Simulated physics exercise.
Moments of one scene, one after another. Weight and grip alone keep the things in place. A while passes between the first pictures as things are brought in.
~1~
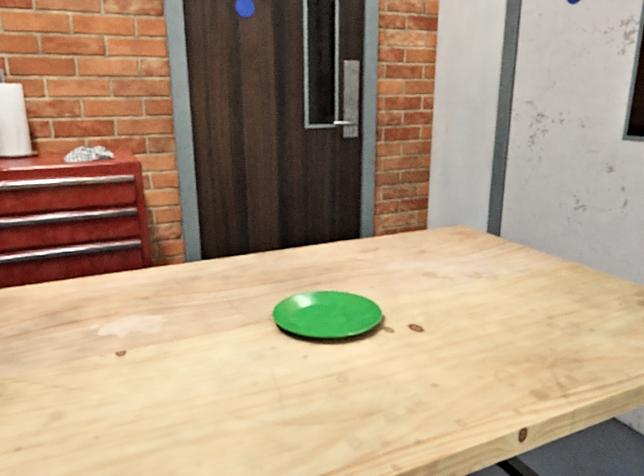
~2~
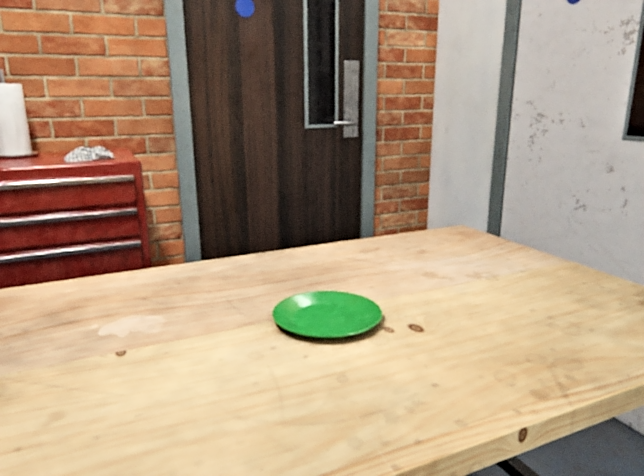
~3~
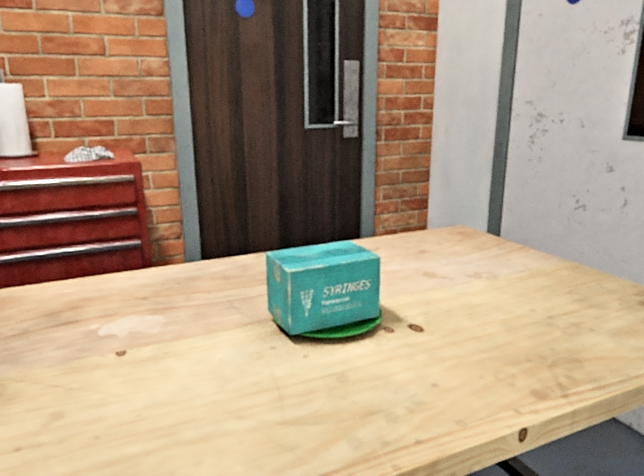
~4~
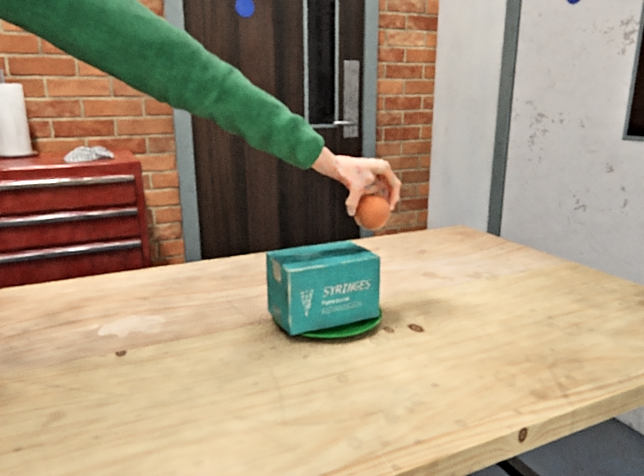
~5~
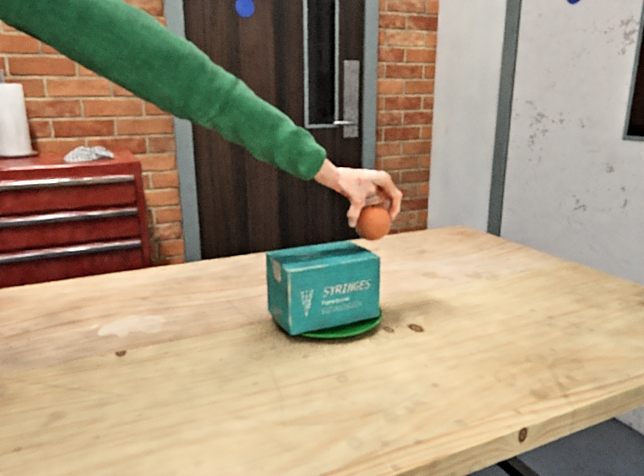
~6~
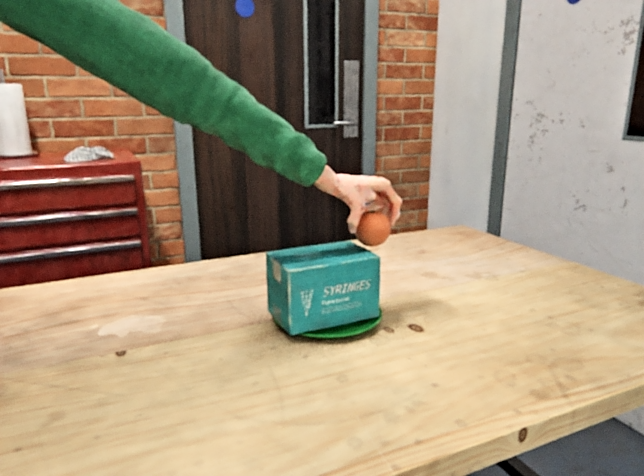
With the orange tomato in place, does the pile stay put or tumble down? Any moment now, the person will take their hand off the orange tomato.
The pile is unstable.
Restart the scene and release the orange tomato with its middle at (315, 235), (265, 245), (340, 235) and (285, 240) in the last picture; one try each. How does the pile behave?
Result per try: First still standing, second toppled, third still standing, fourth still standing.
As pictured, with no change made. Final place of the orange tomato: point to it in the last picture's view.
In the final view it sits at roughly (408, 289).
Then, 0.30 s later than the last frame, orange tomato now fallen.
Then, 0.40 s later than the last frame, things are still on the move.
Then, 0.50 s later than the last frame, as before.
Then, 1.90 s later than the last frame, nothing new.
When it is over, fallen, orange tomato; the other 2 as before. End places, in pixels of the last picture, orange tomato near (408, 289). The pile gives way.
